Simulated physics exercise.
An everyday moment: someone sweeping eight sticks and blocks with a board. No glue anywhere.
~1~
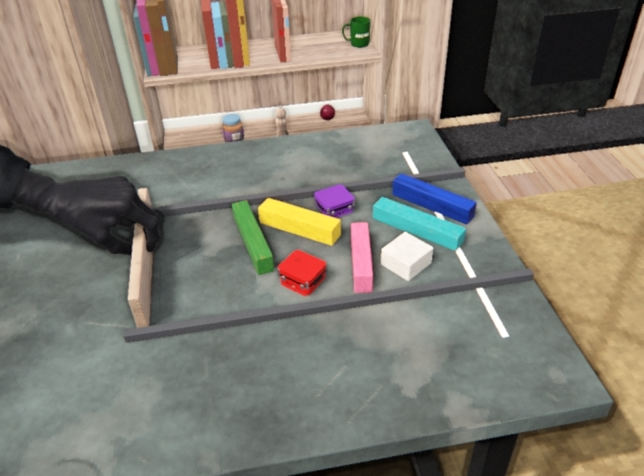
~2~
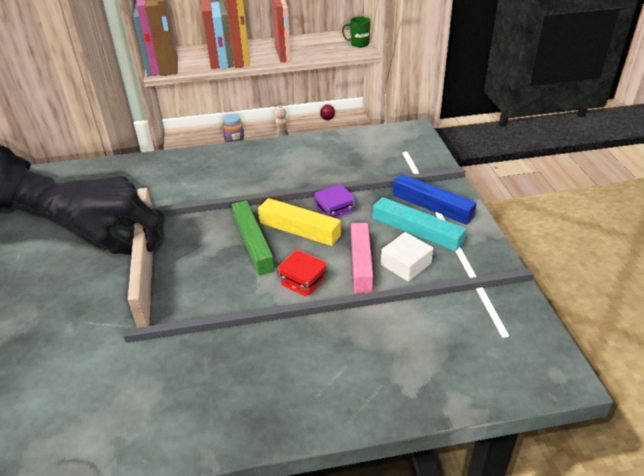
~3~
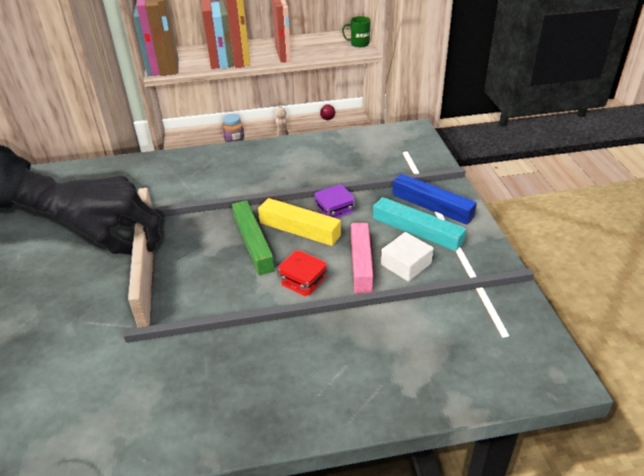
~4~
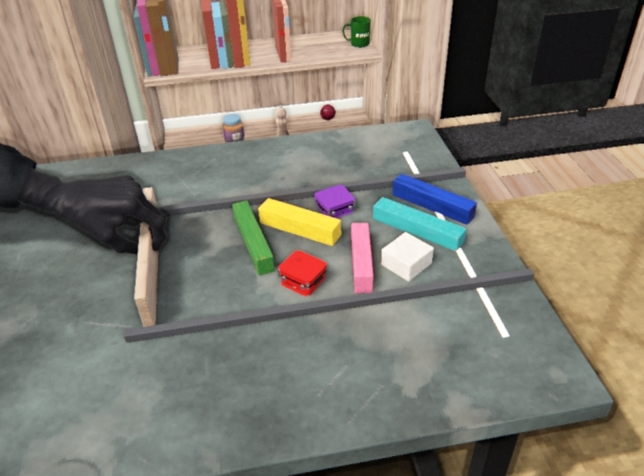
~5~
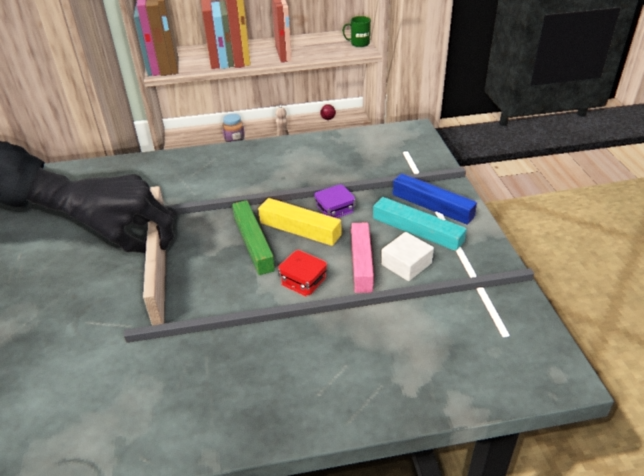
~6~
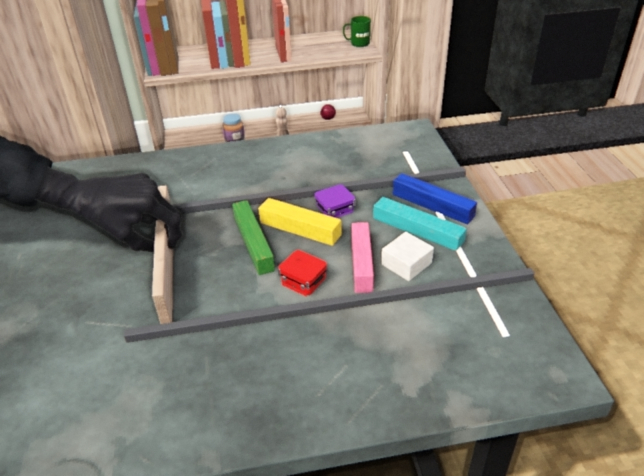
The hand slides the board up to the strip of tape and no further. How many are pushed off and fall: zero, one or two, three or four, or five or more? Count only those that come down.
In the end the number that fall off is three or four.
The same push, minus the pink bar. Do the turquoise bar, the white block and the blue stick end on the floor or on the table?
The turquoise bar comes down; the white block stays on; the blue stick comes down.
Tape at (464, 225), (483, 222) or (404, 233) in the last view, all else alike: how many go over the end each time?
It would be 5, 6 and 0.
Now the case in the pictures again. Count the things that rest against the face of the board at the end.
That makes 2.
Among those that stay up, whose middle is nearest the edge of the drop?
The purple case.
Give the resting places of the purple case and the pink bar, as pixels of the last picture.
The purple case stops around (473, 180); the pink bar around (502, 241).
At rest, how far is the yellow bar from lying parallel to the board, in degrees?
Near 0 degrees.
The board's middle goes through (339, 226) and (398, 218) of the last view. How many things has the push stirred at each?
The counts are 6 and 8.
Soon after, none off yet; blue stick at rest near (434, 198); turquoise bar at rest near (418, 223); white block at rest near (407, 256).
After that, none off yet; blue stick displaced a little near (445, 198); turquoise bar displaced a little near (430, 223); white block displaced about its own width near (447, 253).
In the end, the number that fall off is three or four; gone, white block, turquoise bar and blue stick.
